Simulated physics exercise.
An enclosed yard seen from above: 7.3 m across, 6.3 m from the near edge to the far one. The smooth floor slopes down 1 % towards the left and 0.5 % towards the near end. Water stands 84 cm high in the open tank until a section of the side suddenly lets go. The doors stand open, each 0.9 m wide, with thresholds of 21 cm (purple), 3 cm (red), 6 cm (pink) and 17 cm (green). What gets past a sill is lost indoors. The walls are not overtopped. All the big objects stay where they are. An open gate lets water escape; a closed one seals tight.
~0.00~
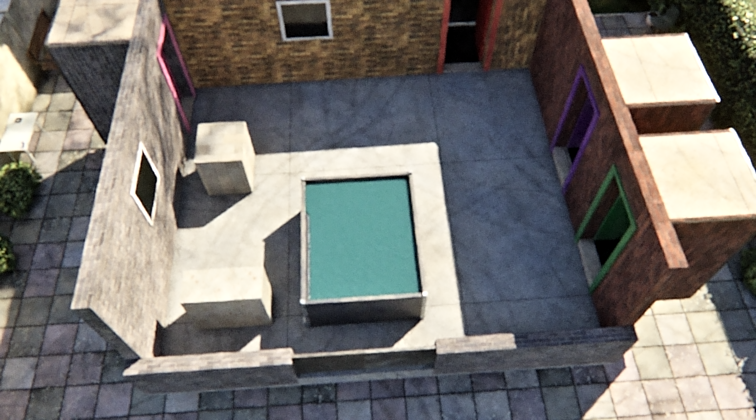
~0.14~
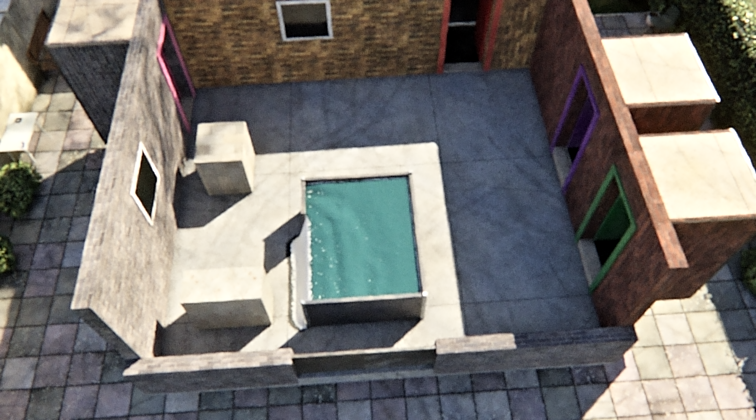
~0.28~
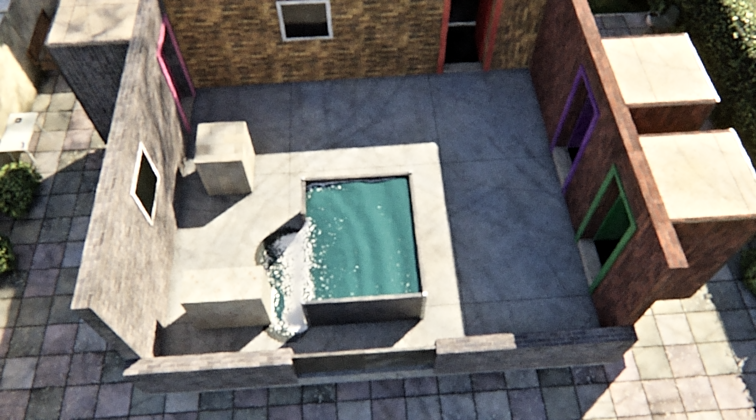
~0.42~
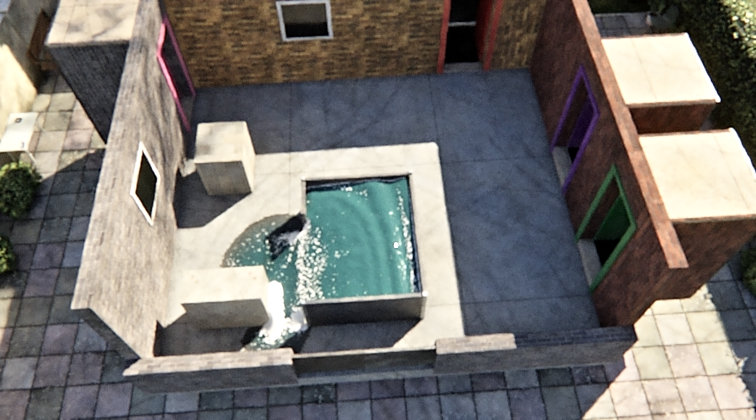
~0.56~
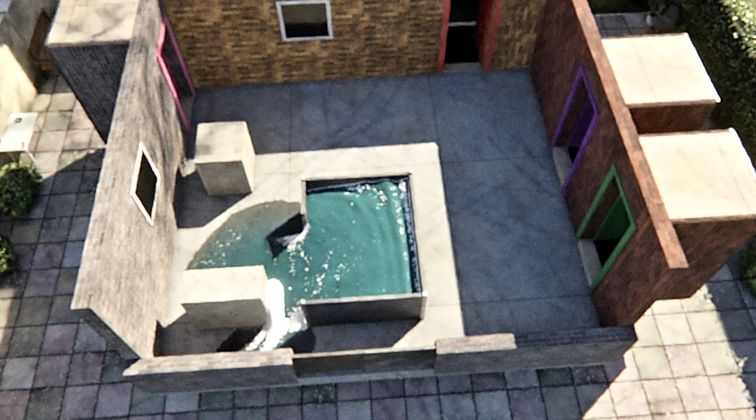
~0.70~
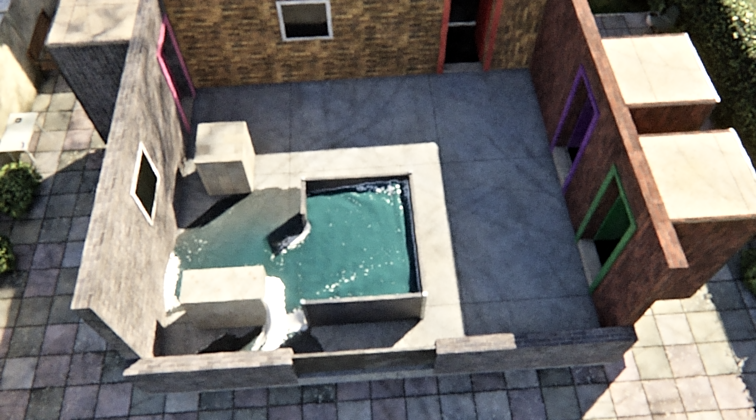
An enclosed yard with a smooth grey floor is seen from above, bounded by brick and stone walls. A square tank of still teal water stands near the middle, with two pale blocks to its left, a pink-framed opening beyond them, and purple and green doorways on the right. Water bursts through the tank's left side, foaming and spreading leftward around the blocks, while the camera stays still.
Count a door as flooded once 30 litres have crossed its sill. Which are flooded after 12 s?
Door by door: At the purple door it does not reach the limit; at the red door it goes over the limit; at the pink door it exceeds the limit; at the green door it keeps below the limit.
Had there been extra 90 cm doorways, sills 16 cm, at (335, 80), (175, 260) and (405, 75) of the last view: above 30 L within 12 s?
In turn: Under, above, not over.
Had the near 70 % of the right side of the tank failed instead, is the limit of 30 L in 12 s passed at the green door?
Then: Green past it.
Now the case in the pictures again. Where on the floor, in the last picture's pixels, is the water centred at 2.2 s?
Near (278, 268).
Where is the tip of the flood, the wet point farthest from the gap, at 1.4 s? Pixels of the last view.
At about (186, 160).
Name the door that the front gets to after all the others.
It is the purple one.
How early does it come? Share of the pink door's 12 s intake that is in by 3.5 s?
About 15 per cent.
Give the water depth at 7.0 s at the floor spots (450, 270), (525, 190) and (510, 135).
Roughly 1, 5 and 8 cm, in turn.
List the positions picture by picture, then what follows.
Still water, 84 cm deep, in the open tank at (360, 236), in the first picture.
The front is at (304, 328), 0.9 m from the gap at (308, 271); 0.4 m2 of floor is under water; 84 cm left at the back of the open tank, in the second picture.
The front is at (271, 238), 1.2 m from the gap at (309, 273); 1.4 m2 of floor is under water; 83 cm left at the back of the open tank, in the third picture.
The front is at (231, 252), 1.6 m from the gap at (309, 274); 2.6 m2 of floor is under water; 76 cm left at the back of the open tank, in the fourth picture.
Water pours out at (309, 274) and has run 2.2 m, to (193, 263); typically 9 cm deep outside, 71 cm at the open tank's back, in the fifth picture.
The front is at (175, 247), 2.6 m from the gap at (309, 274); 5.7 m2 of floor is under water; 72 cm left at the back of the open tank, in the sixth picture.
After 1.4 s water covers 20 % of the floor and is deepest (58 cm) near (171, 283); purple door not reached, red door not reached, pink door not reached, green door not reached.
After 2.2 s water covers 30 % of the floor and is deepest (50 cm) near (159, 374); purple door not reached, red door not reached, pink door 12 cm at the sill, 0 L in, green door not reached.
After 3.5 s water covers 50 % of the floor and is deepest (32 cm) near (195, 94); purple door not reached, red door not reached, pink door 14 cm at the sill, 21 L in, green door 3 cm at the sill, 0 L in.
After 7.0 s water covers 95 % of the floor and is deepest (20 cm) near (159, 374); purple door 6 cm at the sill, 0 L in, red door 2 cm at the sill, 0 L in, pink door 9 cm at the sill, 96 L in, green door 7 cm at the sill, 0 L in.
After 12.0 s water covers 100 % of the floor and is deepest (12 cm) near (370, 359); purple door 7 cm at the sill, 0 L in, red door 7 cm at the sill, 71 L in, pink door 9 cm at the sill, 137 L in, green door 7 cm at the sill, 0 L in.
